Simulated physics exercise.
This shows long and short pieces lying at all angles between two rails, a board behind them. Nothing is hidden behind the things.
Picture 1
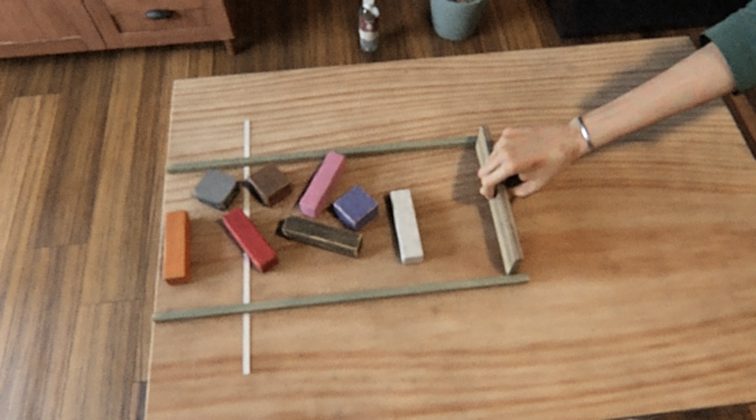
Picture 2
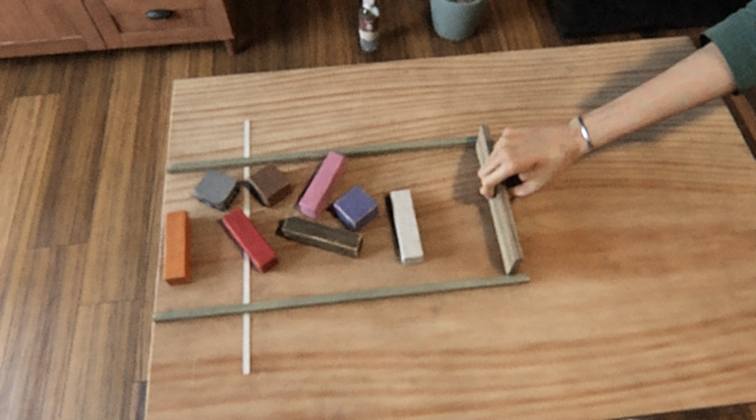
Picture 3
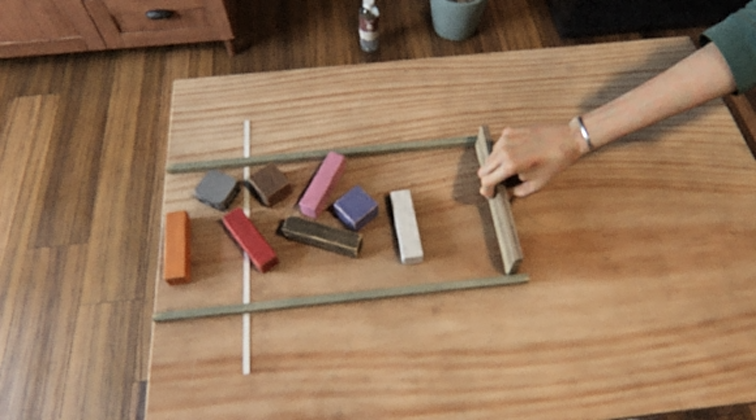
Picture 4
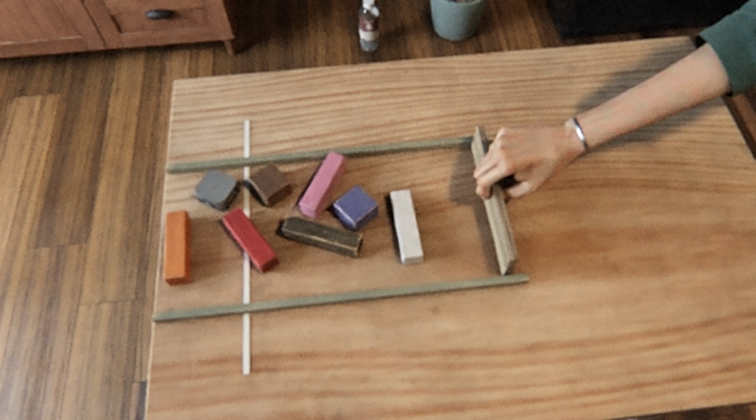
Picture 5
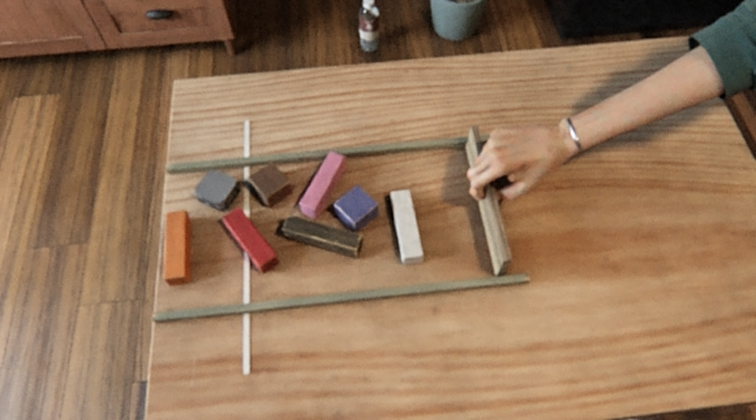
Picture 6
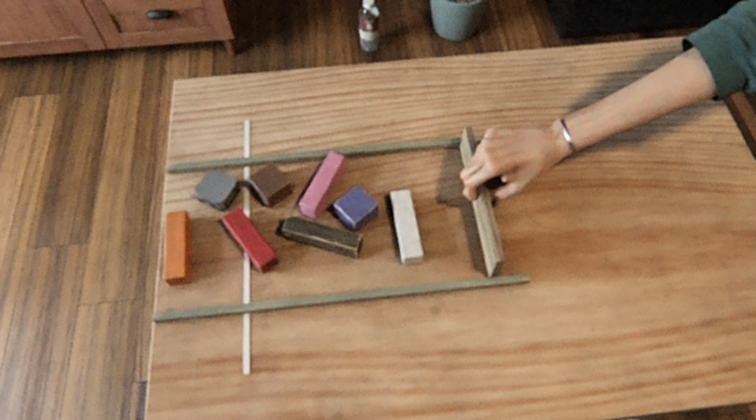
The footage shows coloured sticks and blocks lying at various angles between two rails on a wooden table, with a strip of tape crossing beneath, while a hand holds a board upright and then slides it slightly left.
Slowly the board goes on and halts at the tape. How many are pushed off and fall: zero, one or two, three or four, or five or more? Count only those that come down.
As it turns out, the number that fall off is one or two.
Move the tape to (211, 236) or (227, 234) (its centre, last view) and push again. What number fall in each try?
Down on the floor: 4 and 2.
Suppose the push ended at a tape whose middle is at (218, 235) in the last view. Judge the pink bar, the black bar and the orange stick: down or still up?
The pink bar is kept; the black bar holds on; the orange stick goes over.
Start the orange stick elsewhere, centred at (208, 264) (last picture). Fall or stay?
From there it holds on.
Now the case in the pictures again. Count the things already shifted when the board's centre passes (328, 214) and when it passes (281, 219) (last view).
By then 6, and 8.
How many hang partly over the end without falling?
It comes to 2.
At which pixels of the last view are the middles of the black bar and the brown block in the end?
The black bar stops around (193, 255); the brown block around (186, 185).
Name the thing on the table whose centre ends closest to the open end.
That is the grey case.
A little later, none off yet; orange stick at rest near (178, 247); grey case at rest near (218, 191); red stick at rest near (251, 240).
When it is over, the number that fall off is one or two; down, orange stick.
